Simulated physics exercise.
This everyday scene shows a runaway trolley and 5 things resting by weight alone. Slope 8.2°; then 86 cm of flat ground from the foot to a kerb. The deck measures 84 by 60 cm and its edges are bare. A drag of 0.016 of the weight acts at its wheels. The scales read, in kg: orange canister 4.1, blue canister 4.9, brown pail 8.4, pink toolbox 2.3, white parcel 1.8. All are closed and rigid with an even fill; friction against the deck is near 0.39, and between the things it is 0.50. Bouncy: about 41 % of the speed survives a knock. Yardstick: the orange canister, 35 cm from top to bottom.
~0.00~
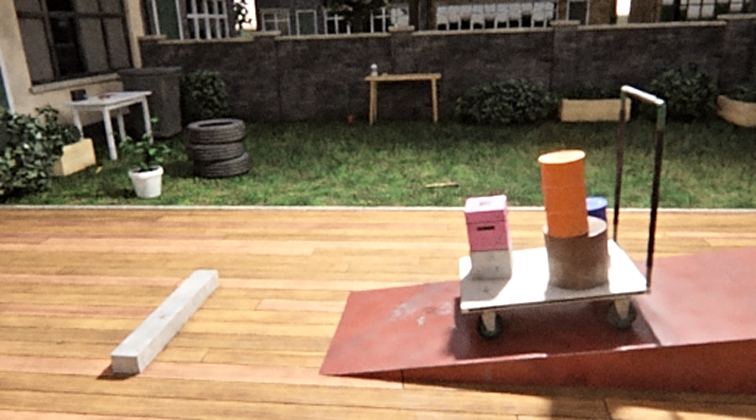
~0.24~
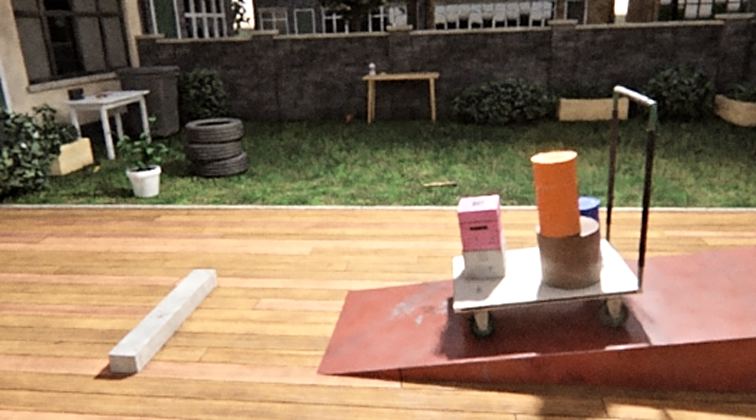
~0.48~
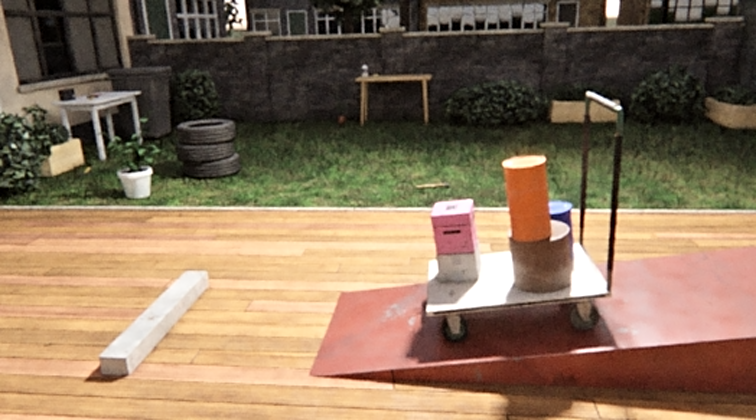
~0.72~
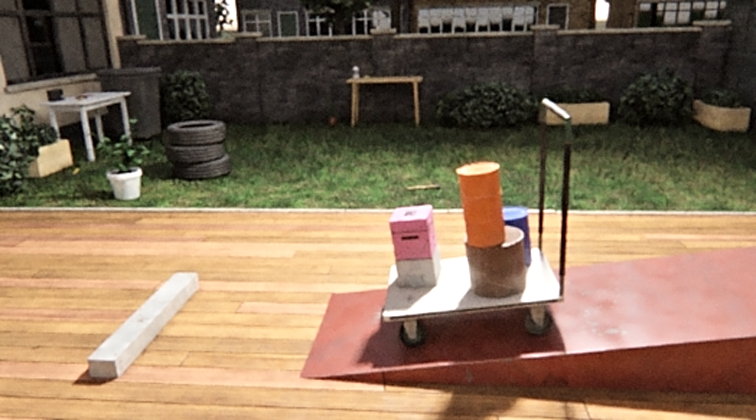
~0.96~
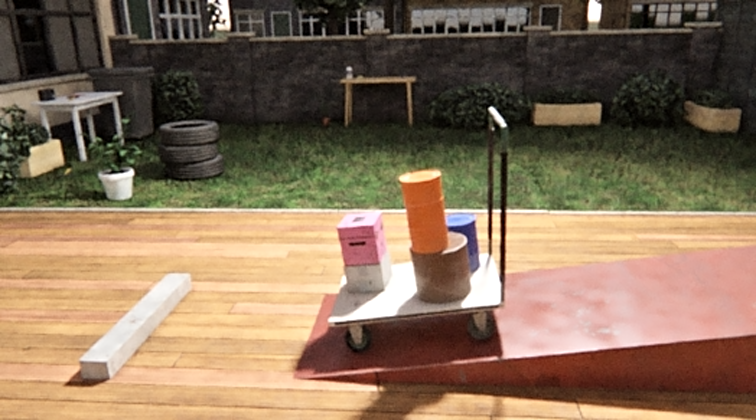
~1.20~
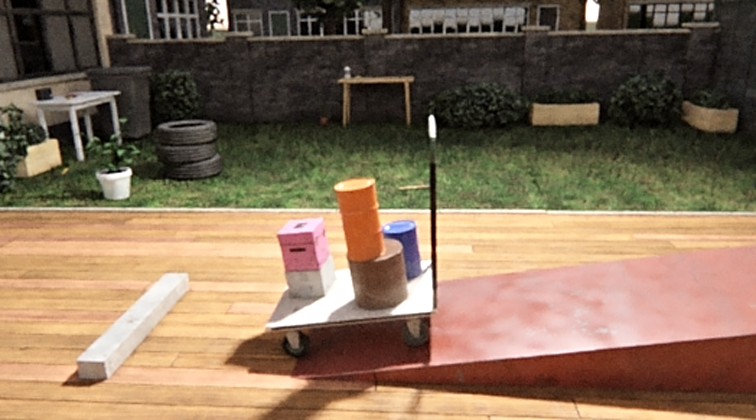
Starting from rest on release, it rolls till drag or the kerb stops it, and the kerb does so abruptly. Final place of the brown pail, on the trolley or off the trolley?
It does not fall off.
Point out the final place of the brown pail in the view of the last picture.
At roughly (174, 282).
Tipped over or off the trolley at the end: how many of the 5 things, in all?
2.
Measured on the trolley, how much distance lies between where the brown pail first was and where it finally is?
Start to finish, roughly 30 cm.
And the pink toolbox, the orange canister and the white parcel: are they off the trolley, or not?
Final state - the pink toolbox ends out of bounds; the orange canister stays within bounds; the white parcel ends out of bounds.
By 1.80 s, trolley at the kerb; brown pail 12 cm from its spot near (206, 282); pink toolbox 13 cm from its spot; orange canister 13 cm from its spot.
By 1.90 s, trolley at the kerb; pink toolbox and white parcel now off the trolley; brown pail 22 cm from its spot near (188, 282); orange canister 23 cm from its spot.
By 2.20 s, trolley at the kerb; brown pail 29 cm from its spot near (174, 281); orange canister 31 cm from its spot; blue canister 29 cm from its spot.
When it is over (2.7 s), off the trolley, pink toolbox and white parcel; not toppled but over 10 cm from the start, orange canister, blue canister and brown pail. End places, in pixels of the last picture, brown pail near (174, 281).
